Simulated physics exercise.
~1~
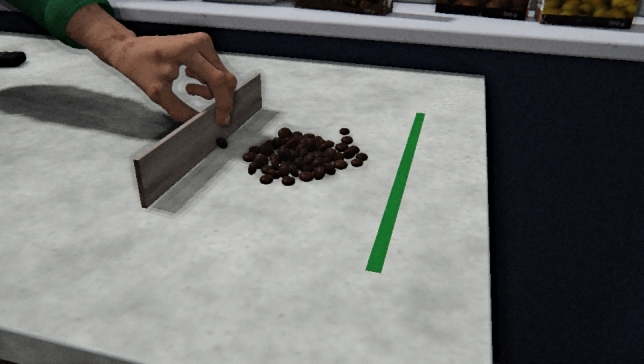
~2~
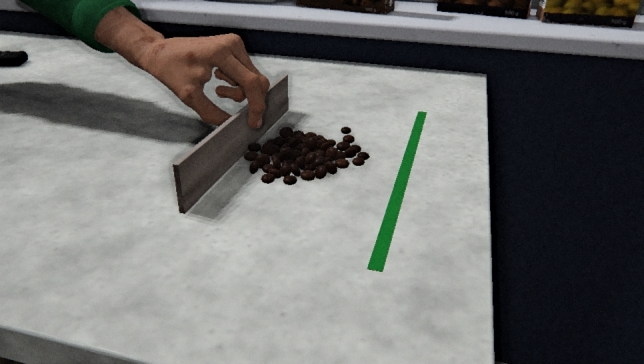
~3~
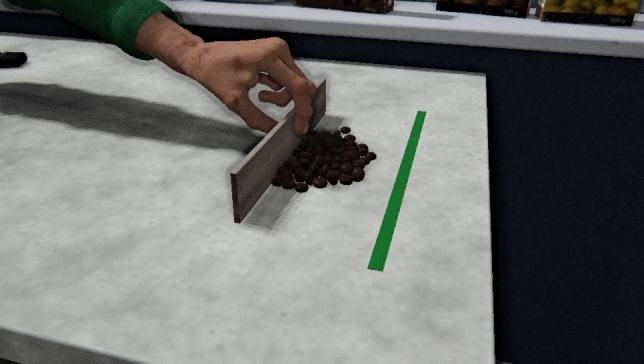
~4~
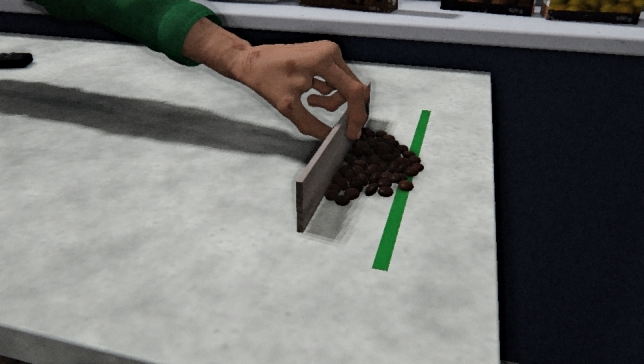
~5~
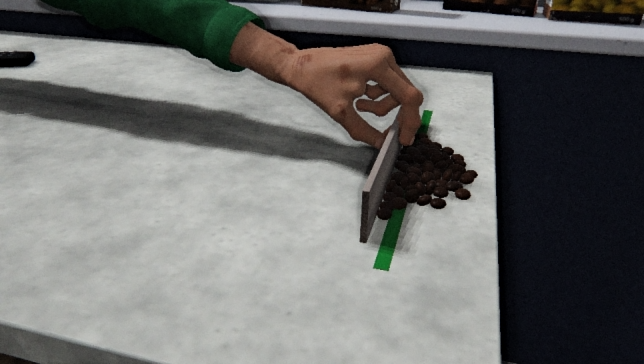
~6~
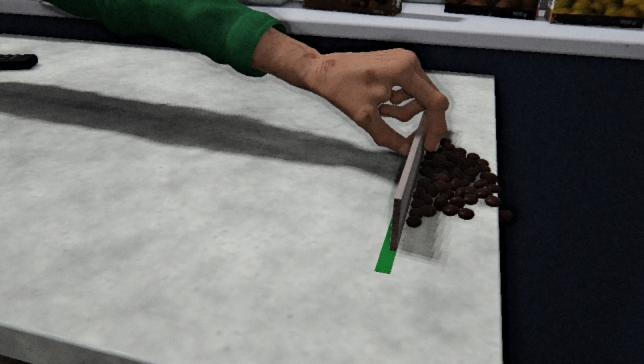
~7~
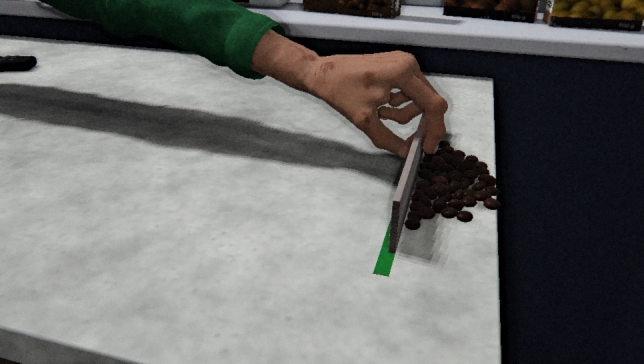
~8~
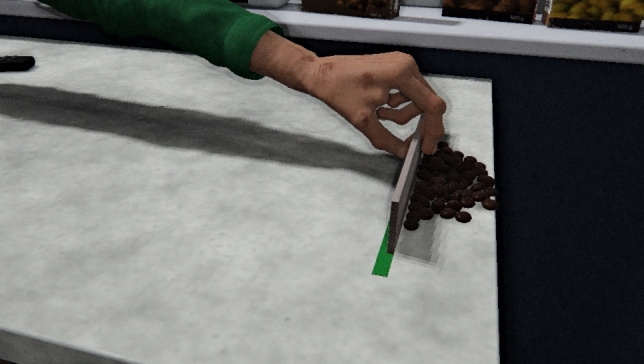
Hand with a wooden strip pushing a pile of dark beans rightward, stopping at green tape as a few spill over the edge.
